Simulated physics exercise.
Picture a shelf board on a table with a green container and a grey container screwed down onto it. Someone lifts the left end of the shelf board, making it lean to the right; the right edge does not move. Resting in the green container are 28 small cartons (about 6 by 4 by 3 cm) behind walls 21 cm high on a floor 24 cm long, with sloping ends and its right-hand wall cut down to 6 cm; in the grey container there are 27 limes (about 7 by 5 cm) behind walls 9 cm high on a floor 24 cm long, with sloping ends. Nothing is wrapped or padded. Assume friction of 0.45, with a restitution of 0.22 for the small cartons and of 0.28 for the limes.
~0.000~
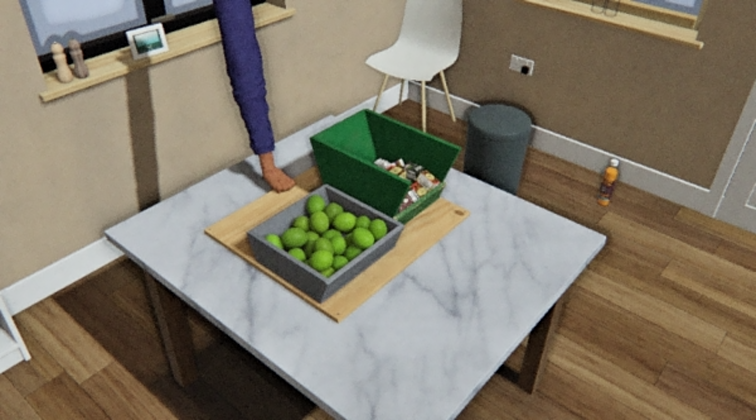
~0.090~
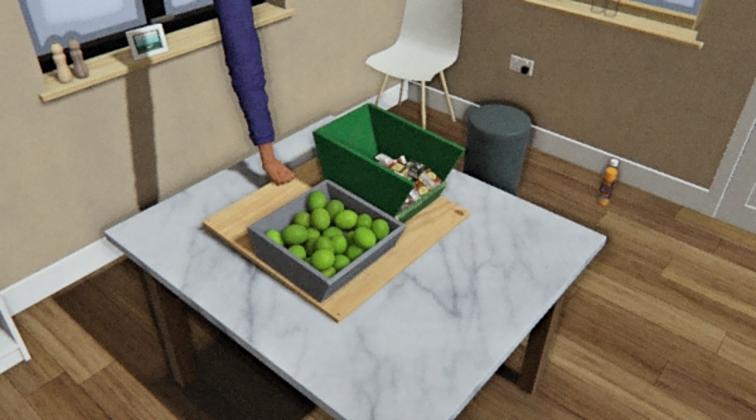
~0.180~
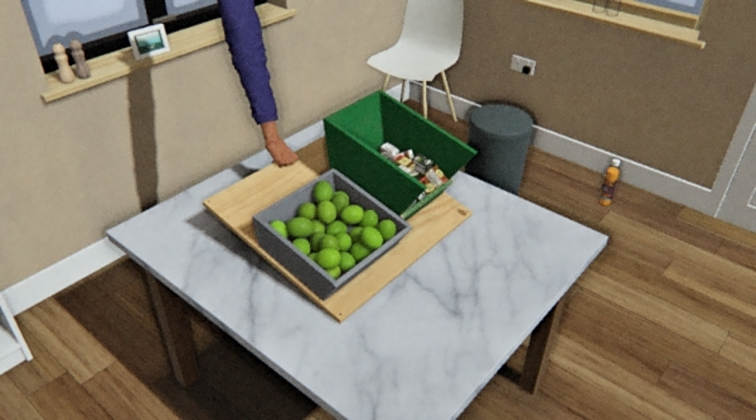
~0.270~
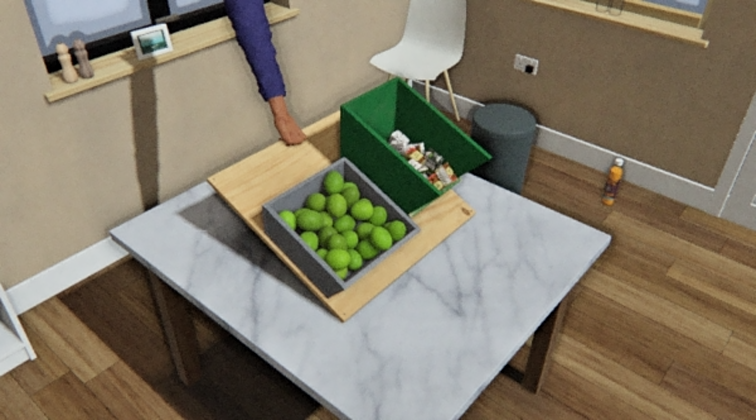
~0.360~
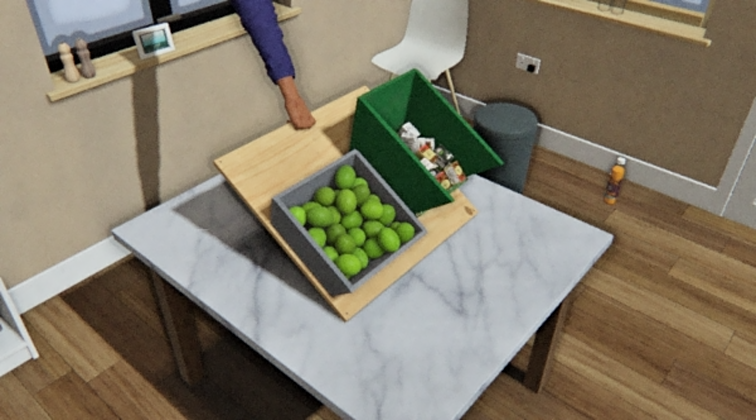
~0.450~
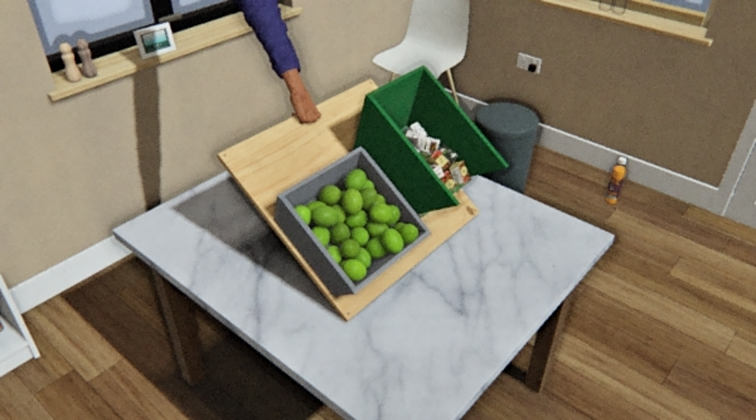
A hand lifting the left end of a wooden board on a marble table, steadily tilting green and grey containers of cartons and limes.
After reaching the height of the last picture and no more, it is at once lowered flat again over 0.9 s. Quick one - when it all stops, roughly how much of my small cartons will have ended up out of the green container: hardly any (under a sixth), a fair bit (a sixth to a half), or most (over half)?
Hardly any, under a sixth.
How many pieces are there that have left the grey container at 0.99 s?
For the grey container, some 0.
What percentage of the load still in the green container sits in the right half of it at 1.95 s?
70 percent, give or take.
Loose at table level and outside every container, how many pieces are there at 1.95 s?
My count comes to close to 1.
After 0.69 s, tilt 28°; 0 of 28 out of the green container and 0 of 27 out of the grey container.
After 0.99 s, tilt 12°; 1 of 28 out of the green container and 0 of 27 out of the grey container.
After 1.41 s, tilt 0°; 1 of 28 out of the green container and 0 of 27 out of the grey container.
Final count (at 1.95 s), 1 of 28 out of the green container and 0 of 27 out of the grey container. Asked share, 1 of 28, 4 per cent.
